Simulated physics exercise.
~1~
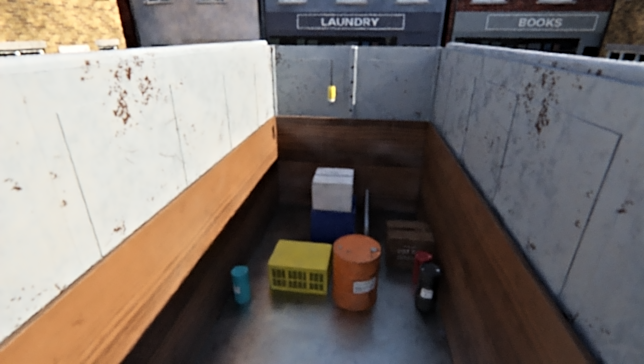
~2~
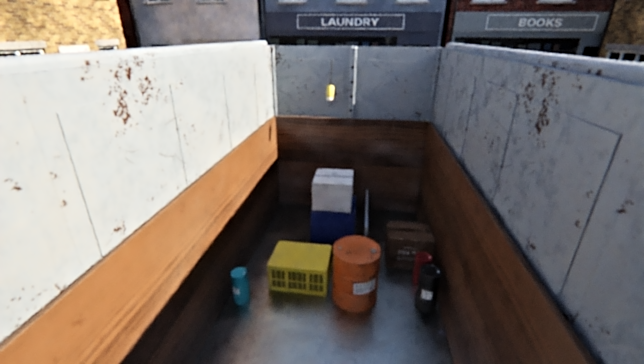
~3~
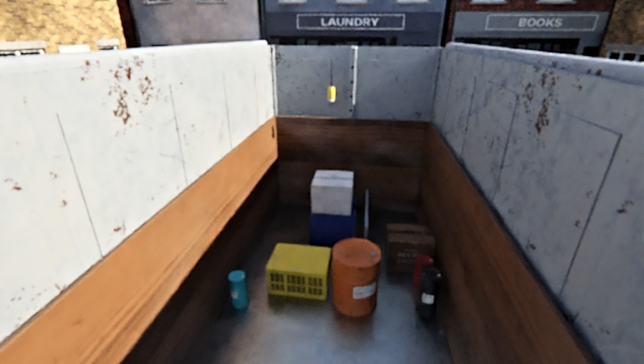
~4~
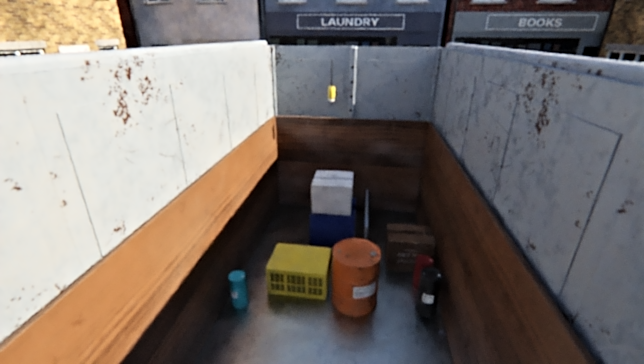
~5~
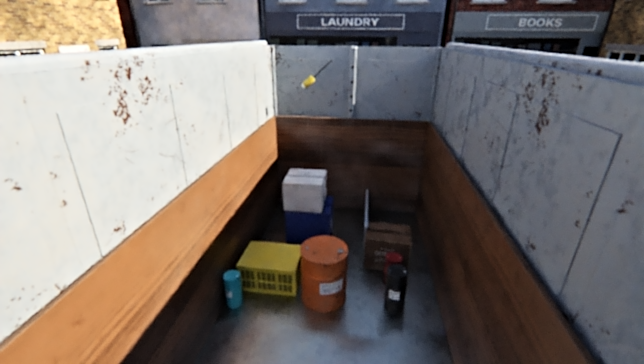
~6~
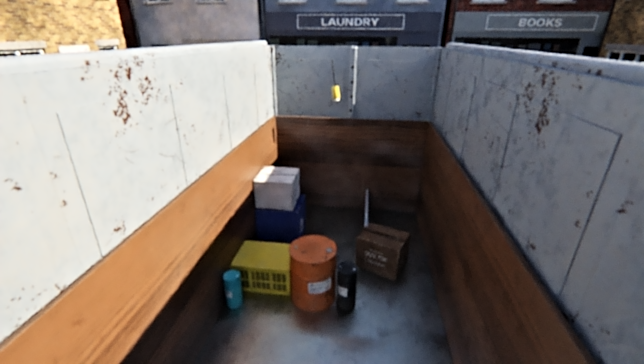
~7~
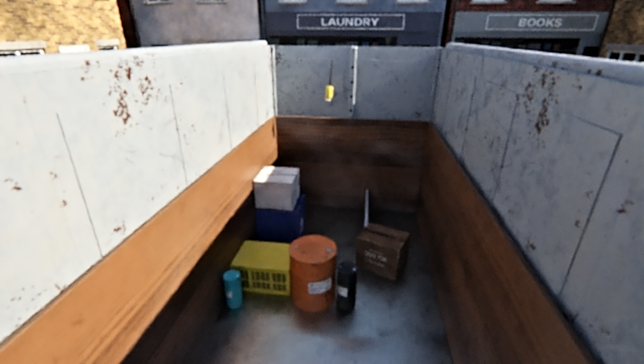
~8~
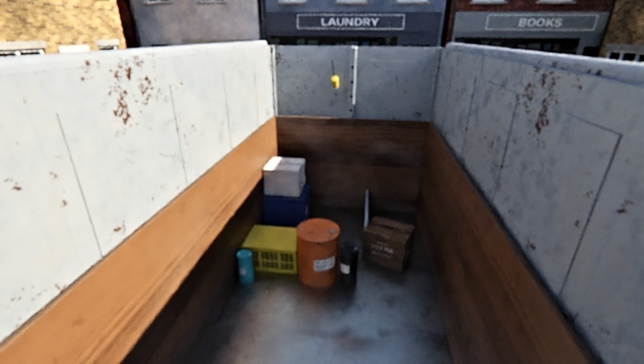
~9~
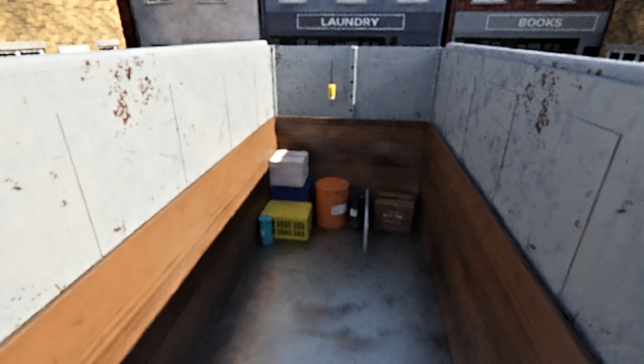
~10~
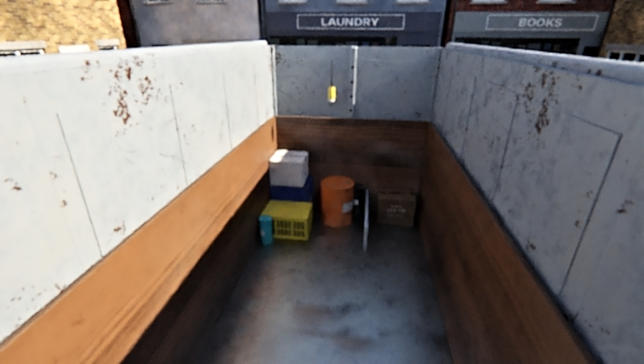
The boxes, yellow crate, orange drum and small canisters in the van's load bay sat still at first, then slid to the left, and afterwards slid forwards, ending bunched near the front wall with most of the floor behind them empty.
